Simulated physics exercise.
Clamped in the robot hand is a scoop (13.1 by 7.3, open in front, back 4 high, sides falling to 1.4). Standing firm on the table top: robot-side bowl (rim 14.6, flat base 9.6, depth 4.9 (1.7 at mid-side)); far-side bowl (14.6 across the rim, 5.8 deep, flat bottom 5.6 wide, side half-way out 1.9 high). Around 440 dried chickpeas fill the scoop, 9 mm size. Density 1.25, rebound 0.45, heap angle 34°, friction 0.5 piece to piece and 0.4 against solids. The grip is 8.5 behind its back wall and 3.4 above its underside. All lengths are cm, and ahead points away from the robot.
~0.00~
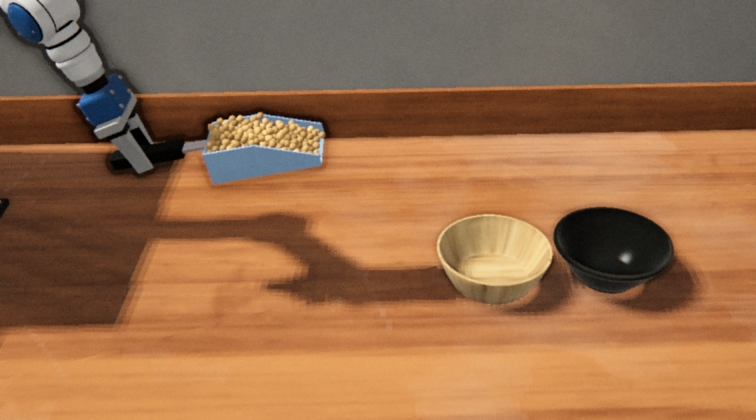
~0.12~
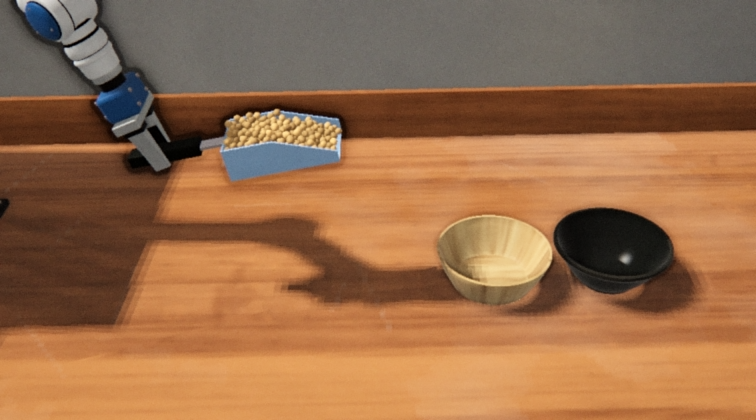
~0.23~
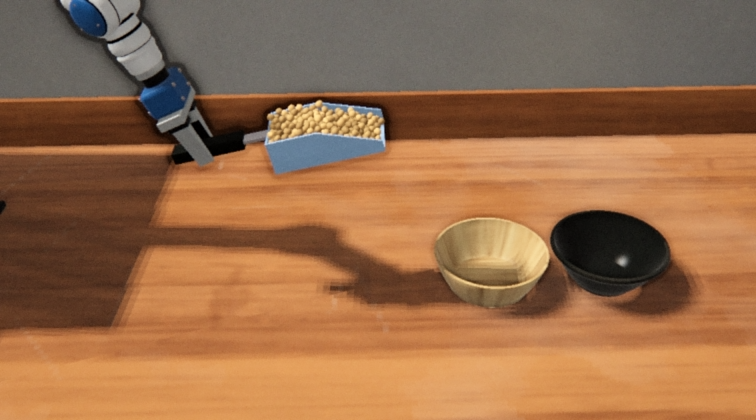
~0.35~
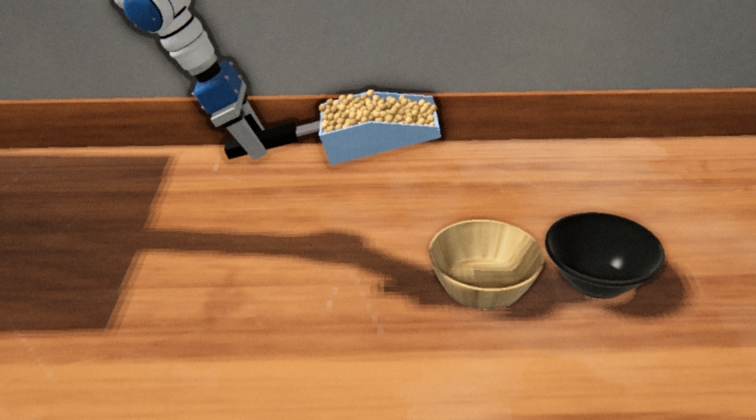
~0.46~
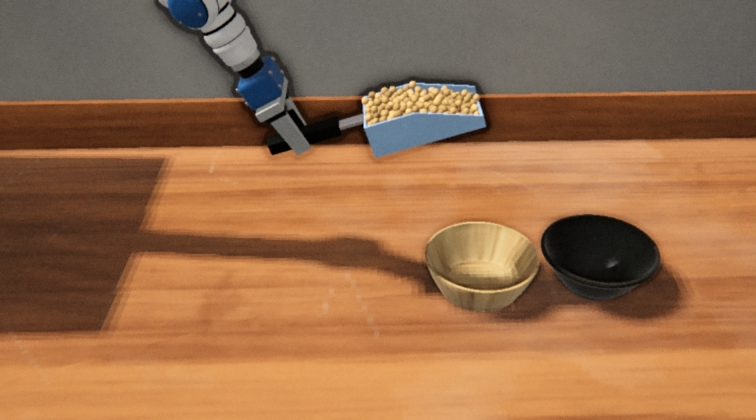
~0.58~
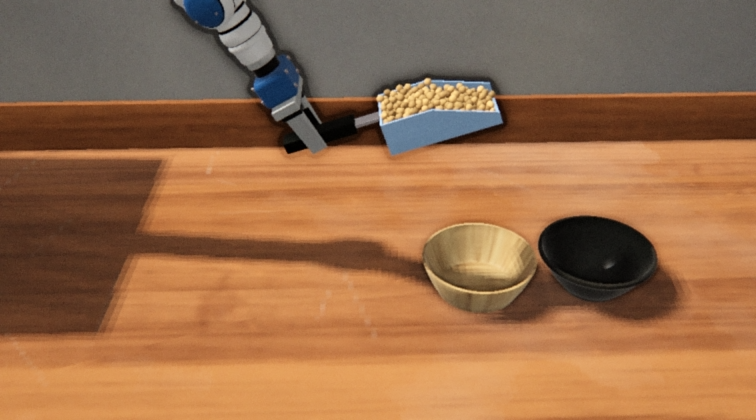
On a wooden table top, a robot arm carrying a blue scoop heaped with chickpeas rightward, slightly raising it behind two bowls.
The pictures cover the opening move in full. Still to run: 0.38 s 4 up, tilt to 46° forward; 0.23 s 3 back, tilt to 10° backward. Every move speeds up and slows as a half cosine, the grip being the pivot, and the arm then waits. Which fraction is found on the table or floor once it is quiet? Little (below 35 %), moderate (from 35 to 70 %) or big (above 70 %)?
Answer: Little; below 35 % of the dried chickpeas finish on the table or floor.
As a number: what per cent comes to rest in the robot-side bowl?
Some 60 per cent.
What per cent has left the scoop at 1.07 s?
Near 70 per cent so far.
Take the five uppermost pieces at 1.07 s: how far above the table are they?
Roughly 22 cm.
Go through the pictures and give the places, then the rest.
The first frame shows scoop floor at (260, 157), tilted 10° backward; upper third of the load around (251, 136), from x 210 to 320, top at y 115; 437 on the scoop.
The second frame shows scoop floor at (277, 154), tilted 11° backward; upper third of the load around (269, 133), from x 225 to 340, top at y 115.
The third frame shows scoop floor at (321, 146), tilted 13° backward; upper third of the load around (314, 125), from x 270 to 380, top at y 105.
The fourth frame shows scoop floor at (373, 135), tilted 15° backward; upper third of the load around (372, 113), from x 325 to 435, top at y 95.
The fifth frame shows scoop floor at (417, 126), tilted 17° backward; upper third of the load around (422, 103), from x 365 to 480, top at y 85.
The sixth frame shows scoop floor at (432, 124), tilted 18° backward; upper third of the load around (439, 101), from x 380 to 495, top at y 85; 437 on the scoop.
After 0.82 s, tilted 28° forward, highest piece 23 above the table; 410 on the scoop, 1 in the robot-side bowl, 26 in flight or on a rim.
After 1.07 s, tilted 21° forward, highest piece 21 above the table; 238 in the robot-side bowl, 127 on the scoop, 11 on the table or floor, 61 in flight or on a rim.
After 1.39 s, tilted 10° backward, highest piece 29 above the table; 251 in the robot-side bowl, 42 on the table or floor, 31 in the far-side bowl, 2 on the scoop, 111 in flight or on a rim.
After 2.44 s, tilted 10° backward, highest piece 27 above the table; 262 in the robot-side bowl, 87 on the table or floor, 86 in the far-side bowl, 2 on the scoop.
At rest, 262 in the robot-side bowl, 87 on the table or floor, 86 in the far-side bowl, 2 on the scoop. That is 20 % on the table or floor.
